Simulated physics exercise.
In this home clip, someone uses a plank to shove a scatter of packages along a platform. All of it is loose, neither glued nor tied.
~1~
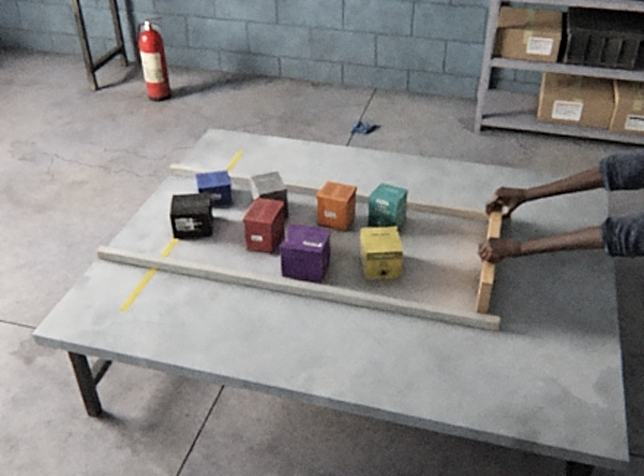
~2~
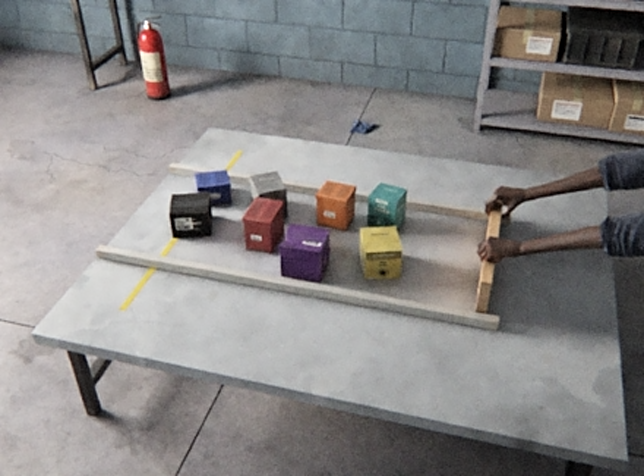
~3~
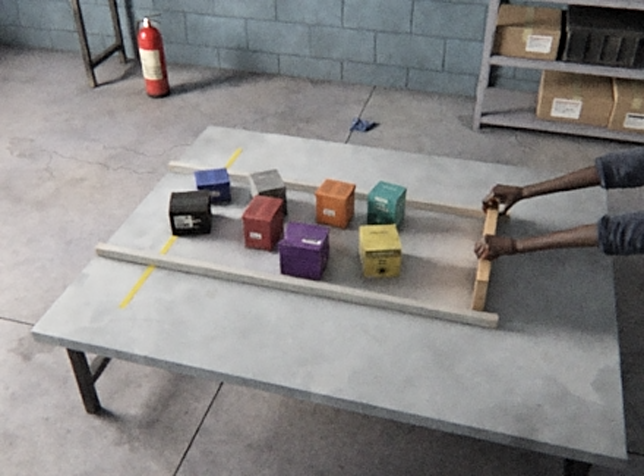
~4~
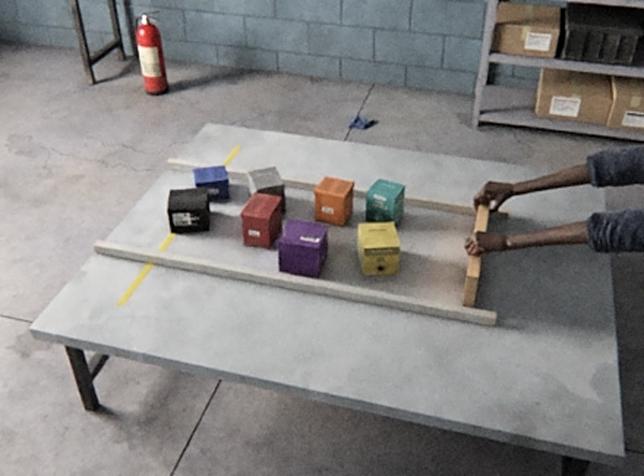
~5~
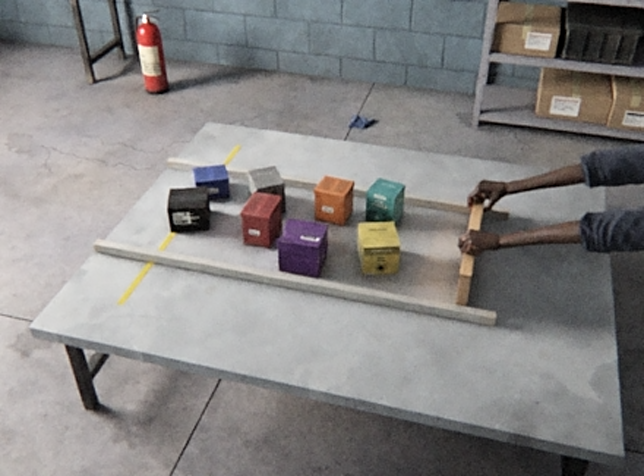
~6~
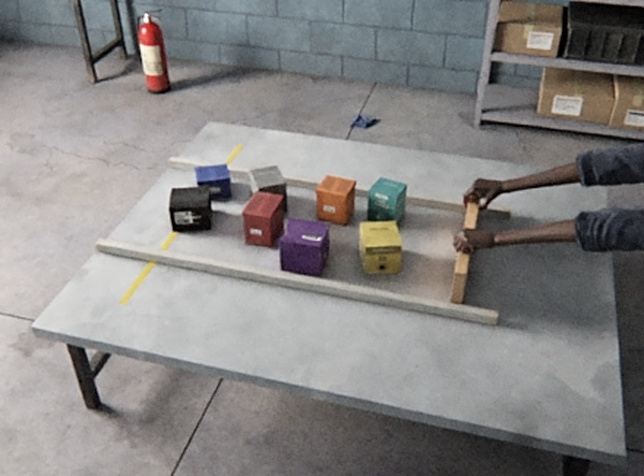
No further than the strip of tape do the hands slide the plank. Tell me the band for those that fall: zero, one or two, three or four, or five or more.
Well, the ones that get knocked off number between three and four.
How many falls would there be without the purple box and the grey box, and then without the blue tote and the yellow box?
2 for the first case, 1 for the second.
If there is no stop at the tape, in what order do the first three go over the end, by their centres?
Order: Blue tote, black parcel, grey box.
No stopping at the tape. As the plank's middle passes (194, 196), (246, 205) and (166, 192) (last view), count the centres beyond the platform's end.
The counts would come out as 3, 0 and 5.
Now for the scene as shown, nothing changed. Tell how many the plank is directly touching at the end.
Contact count: 3.
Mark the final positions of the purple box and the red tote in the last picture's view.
The purple box settles near (147, 226); as for the red tote, near (139, 199).
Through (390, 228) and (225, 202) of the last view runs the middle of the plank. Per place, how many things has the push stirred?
The count is 2 at the first point and 8 at the second.
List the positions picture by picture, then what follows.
Black parcel (192, 215); blue tote (214, 189); grey box (269, 197); plank (491, 250); tape (191, 219), in the first frame.
Blue tote (213, 188); turquoise box (387, 208), in the second frame.
Grey box (268, 195); red tote (264, 224), in the third frame.
Black parcel (189, 210); purple box (303, 249), in the fourth frame.
Blue tote (211, 183); yellow box (378, 248), in the fifth frame.
Black parcel (191, 209); blue tote (213, 182); grey box (269, 191); plank (468, 241); tape (190, 212), in the sixth frame.
Soon after, none off yet; black parcel at rest near (191, 209); blue tote at rest near (213, 182); grey box at rest near (269, 191).
Then, none off yet; black parcel at rest near (191, 209); blue tote moving near (211, 182); grey box moved about its own width near (241, 186).
Further on, none off yet; black parcel moved about its own width near (153, 205); blue tote moved well along near (162, 168); grey box moved well along near (183, 174).
At rest, the number that fall off is three or four; fallen, grey box, blue tote and black parcel.
